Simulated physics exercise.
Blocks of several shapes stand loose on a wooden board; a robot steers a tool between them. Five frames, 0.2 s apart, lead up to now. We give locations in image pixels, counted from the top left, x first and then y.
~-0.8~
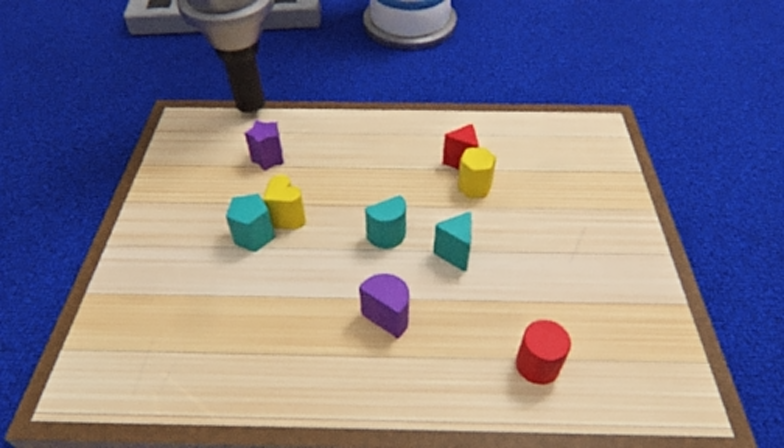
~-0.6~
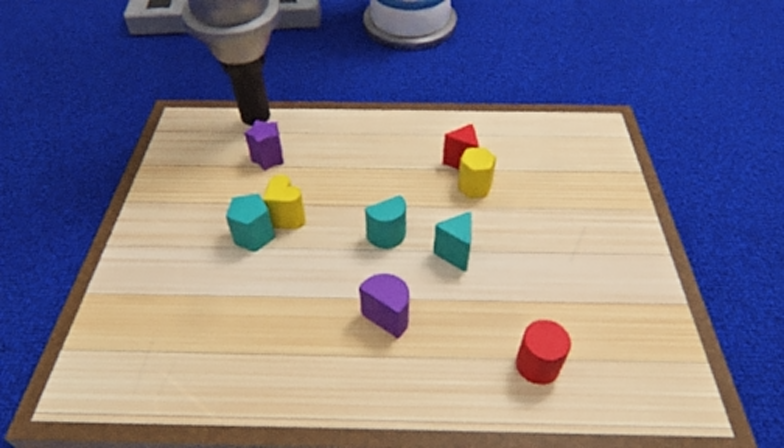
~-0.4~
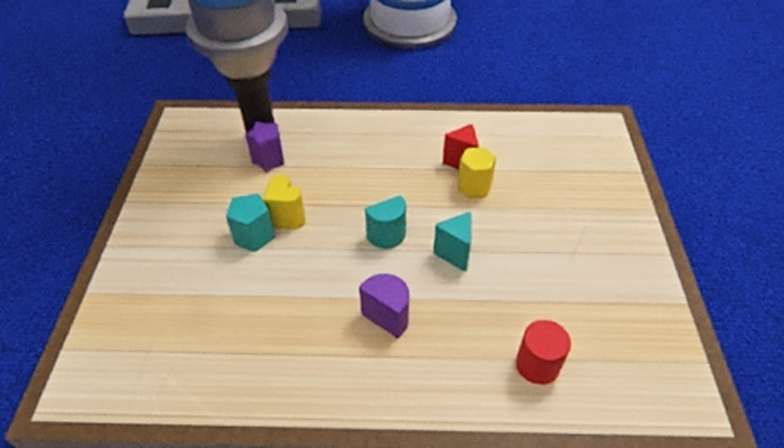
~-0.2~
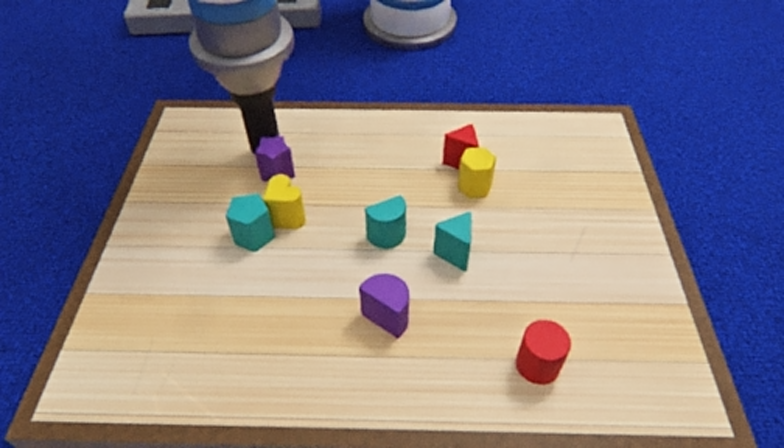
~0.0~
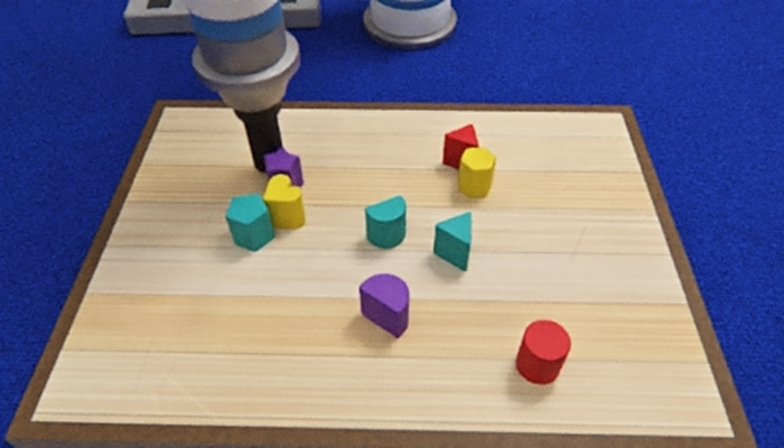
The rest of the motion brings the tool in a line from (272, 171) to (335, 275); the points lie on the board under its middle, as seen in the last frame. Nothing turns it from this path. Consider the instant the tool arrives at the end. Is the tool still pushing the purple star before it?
Final answer: Yes.
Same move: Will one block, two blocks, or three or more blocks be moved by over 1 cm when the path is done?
The push moves two blocks more than 1 cm.
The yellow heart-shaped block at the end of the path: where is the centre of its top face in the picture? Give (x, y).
I'd expect the centre of its top face to be at (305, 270).
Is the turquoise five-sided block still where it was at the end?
That would be a yes.
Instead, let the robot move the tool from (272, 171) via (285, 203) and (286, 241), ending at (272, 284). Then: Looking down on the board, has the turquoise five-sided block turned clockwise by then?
I'd say yes.
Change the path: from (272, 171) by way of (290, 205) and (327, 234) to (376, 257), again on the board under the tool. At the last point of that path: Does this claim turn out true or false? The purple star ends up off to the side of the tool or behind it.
False.
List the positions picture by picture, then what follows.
The first frame shows tool's lower end at (250, 104); turquoise five-sided block at (246, 207); purple star at (262, 130); yellow heart-shaped block at (281, 189); purple half-round block at (387, 290).
The second frame shows tool at (256, 117); blocks still.
The third frame shows tool at (261, 131); purple star at (263, 131).
The fourth frame shows tool at (266, 146); purple star at (272, 146).
The fifth frame shows tool at (270, 162); turquoise five-sided block at (246, 207); purple star at (280, 159); yellow heart-shaped block at (281, 189); purple half-round block at (387, 290).
On the path given first. One third of the way, tool at (290, 194); purple star at (302, 192); yellow heart-shaped block at (295, 221), turned 15° clockwise.
Two thirds of the way, tool at (311, 229); purple star at (328, 228); yellow heart-shaped block at (302, 258), turned 70° clockwise.
At the end, tool at (334, 266); turquoise five-sided block still; purple star at (356, 266); yellow heart-shaped block at (305, 270), turned 120° clockwise; purple half-round block at (390, 292).
